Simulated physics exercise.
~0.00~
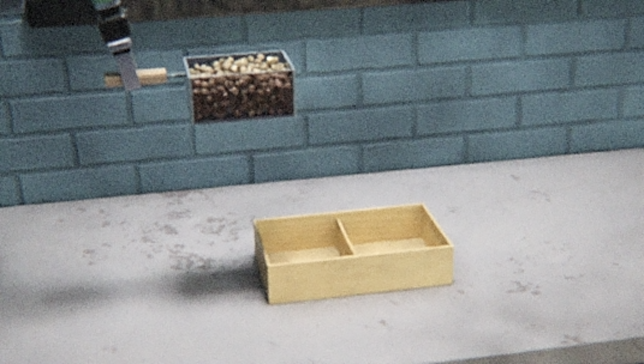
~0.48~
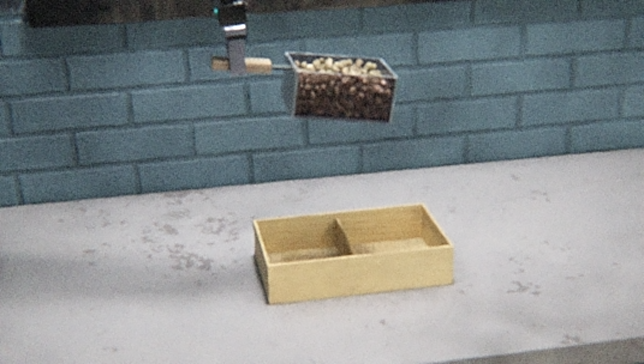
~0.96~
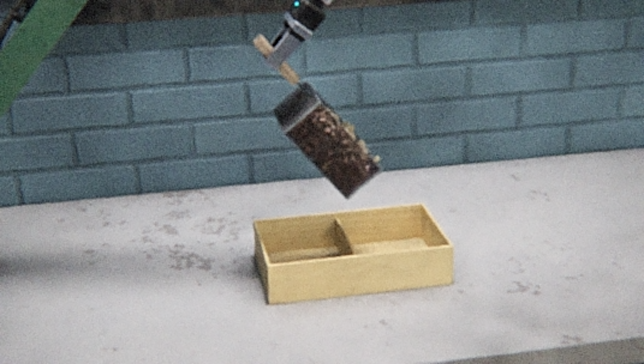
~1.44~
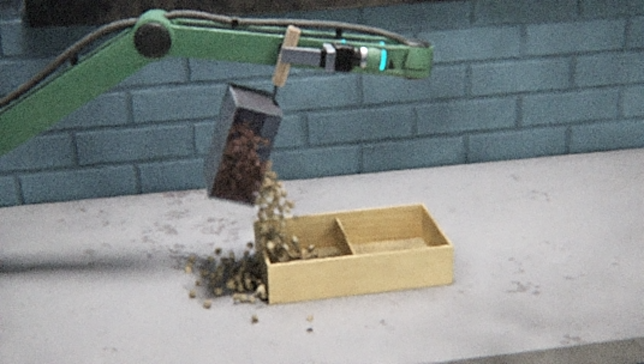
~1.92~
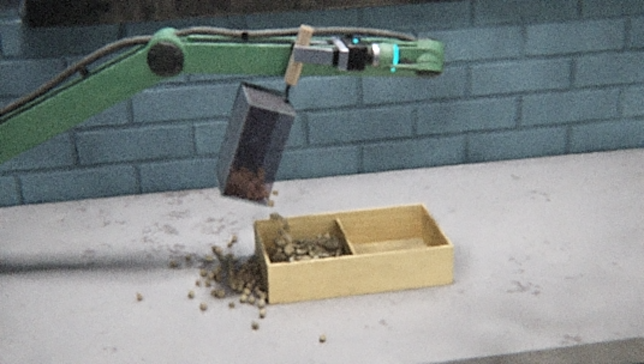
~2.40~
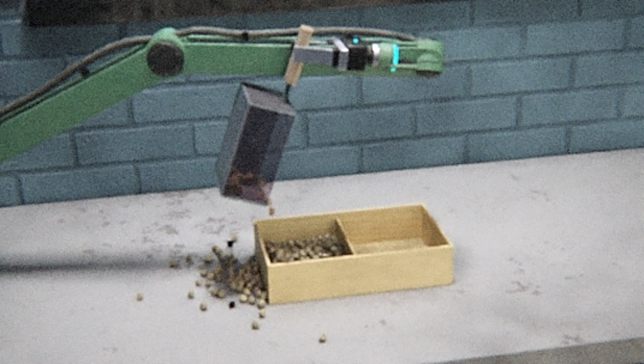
A green robot arm carried a clear box of small pebbles rightward over a divided wooden crate, then tipped it steeply and poured, and most of them landed in the crate's left compartment while others scattered on the table beside it.
